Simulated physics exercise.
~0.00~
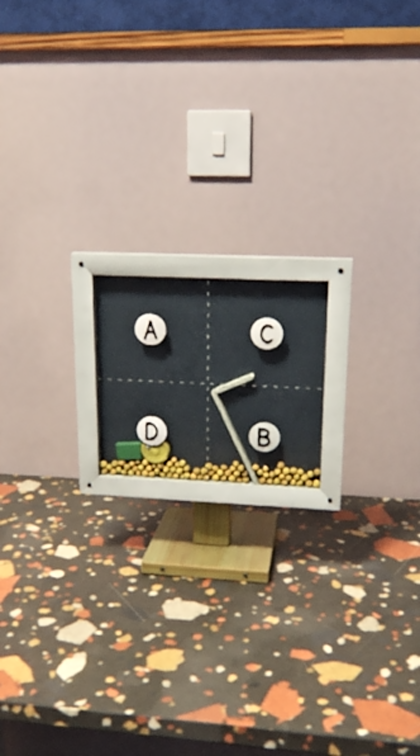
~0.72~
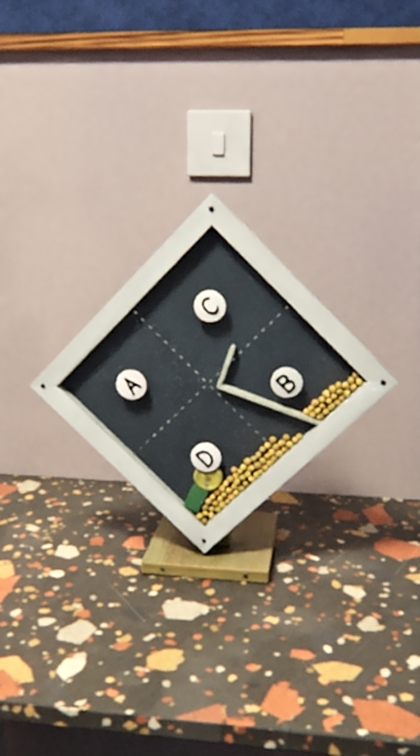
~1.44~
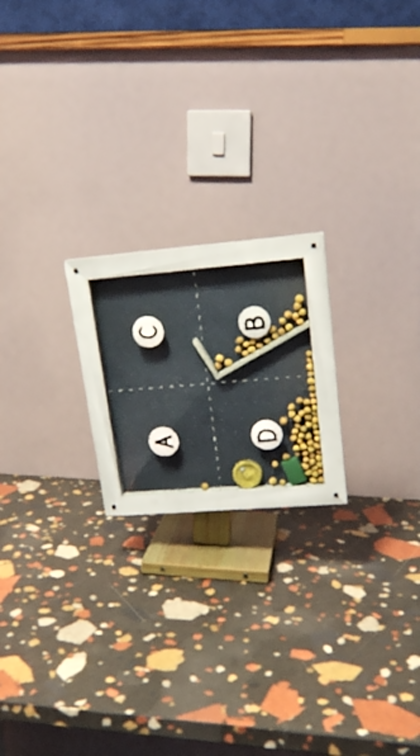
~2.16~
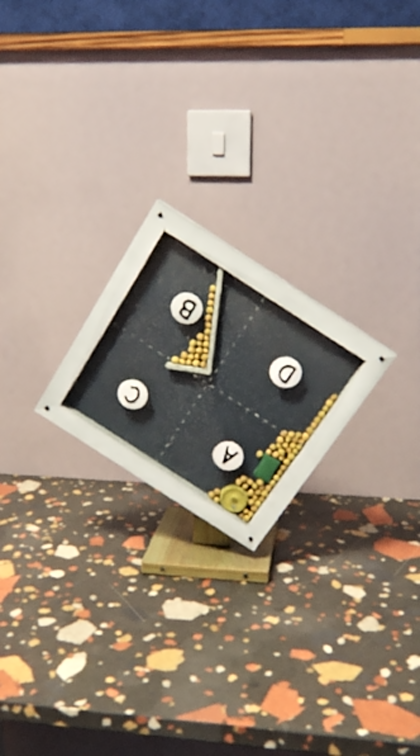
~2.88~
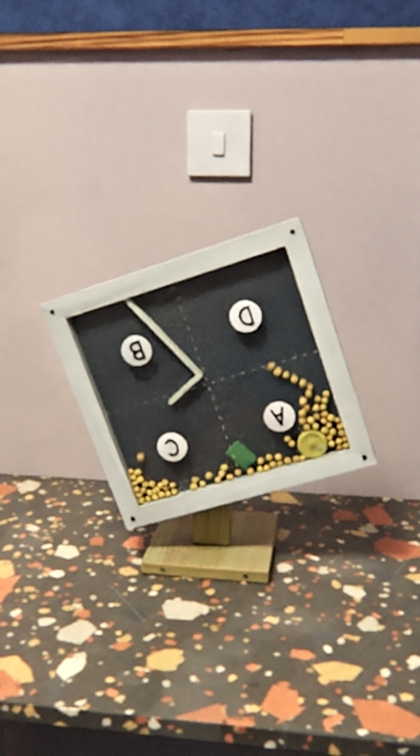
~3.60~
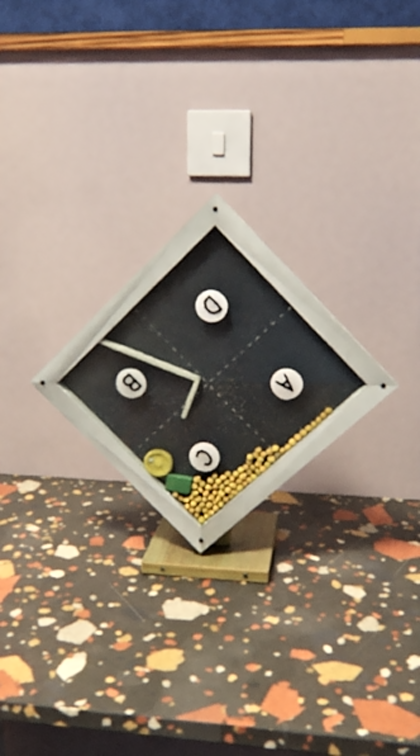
A square, white-framed box with a dark back stands on a wooden base atop a speckled counter, seen from the front against a pale wall with a light switch. Inside are tan chickpeas, a yellow disc, a green block, an angled pale divider and quarters lettered A, B, C and D. The box turns anticlockwise, and the chickpeas slide right while the divider scoops some up beside B. As it tips further, those spill out and the rest tumble past A. It stops on one corner, with most chickpeas, the disc and the block resting around C at the bottom.
